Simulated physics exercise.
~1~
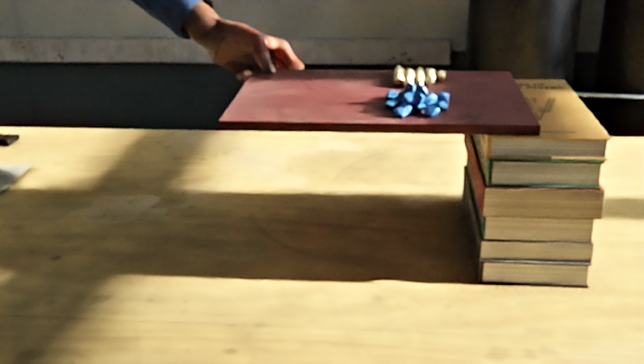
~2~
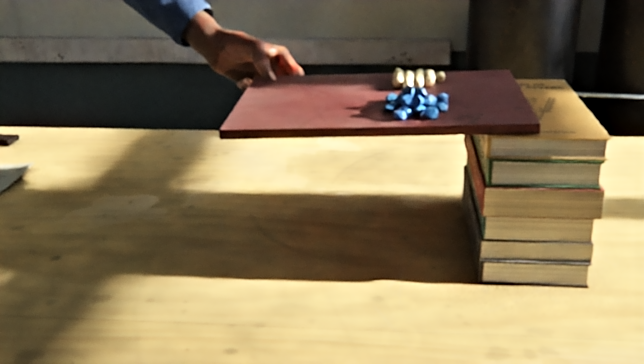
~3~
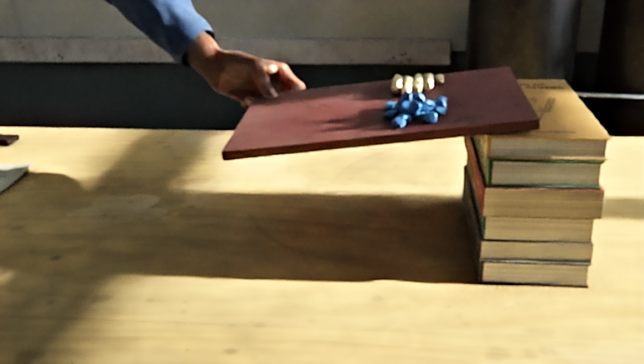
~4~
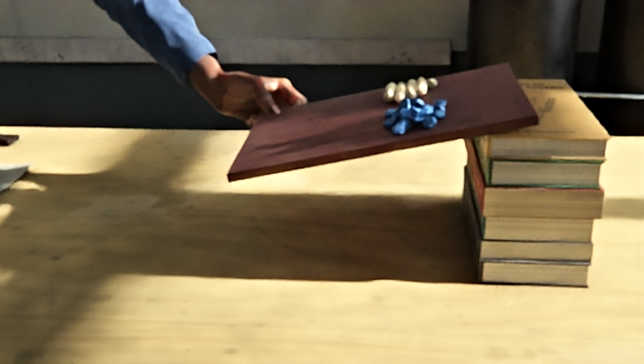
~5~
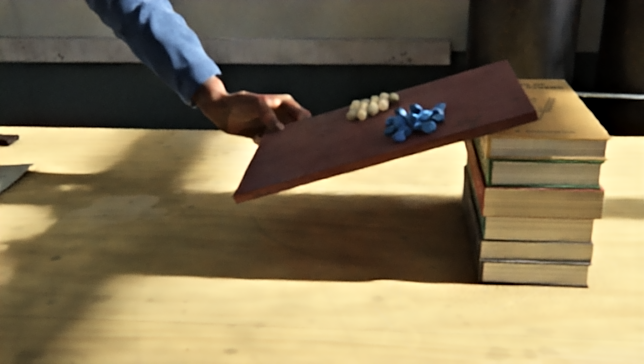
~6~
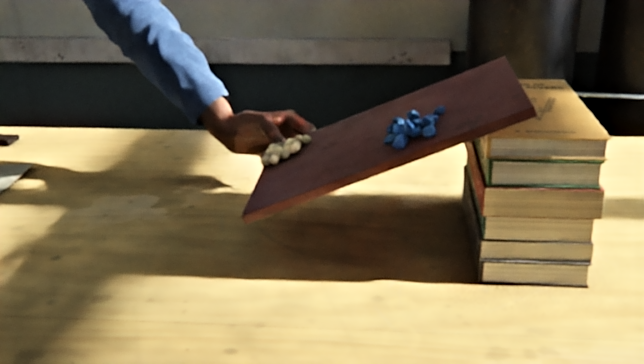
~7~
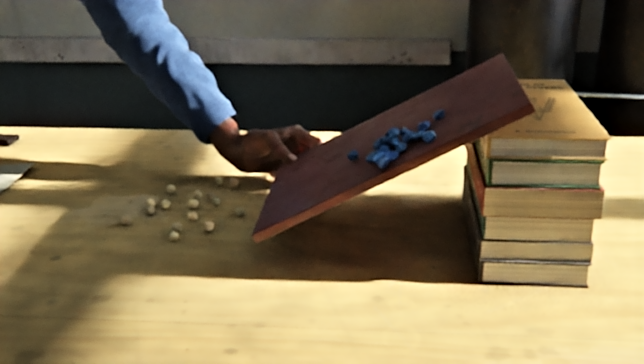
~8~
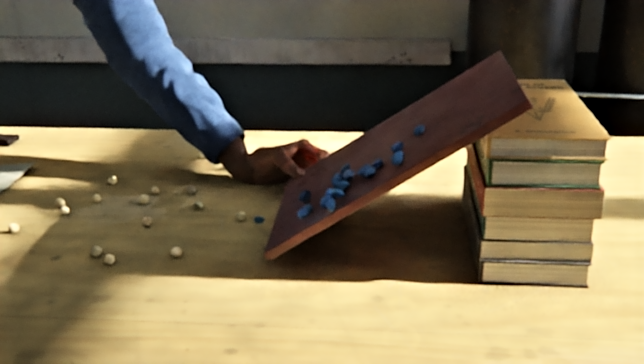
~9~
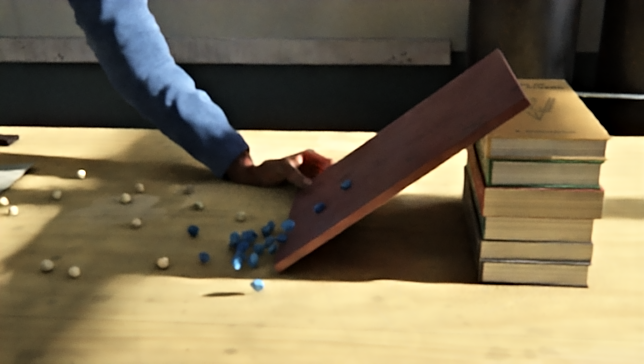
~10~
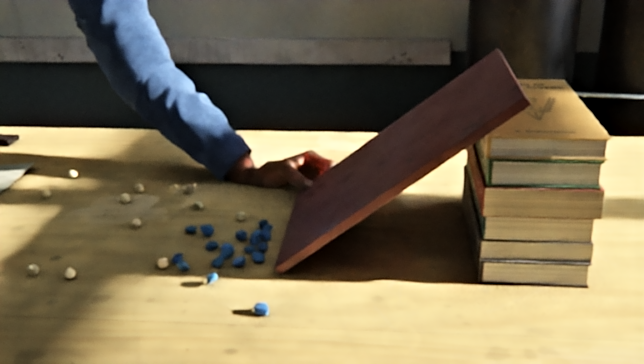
Hand lowering a dark red board propped on stacked books, cream pieces rolling off far left, blue ones settling near its foot.
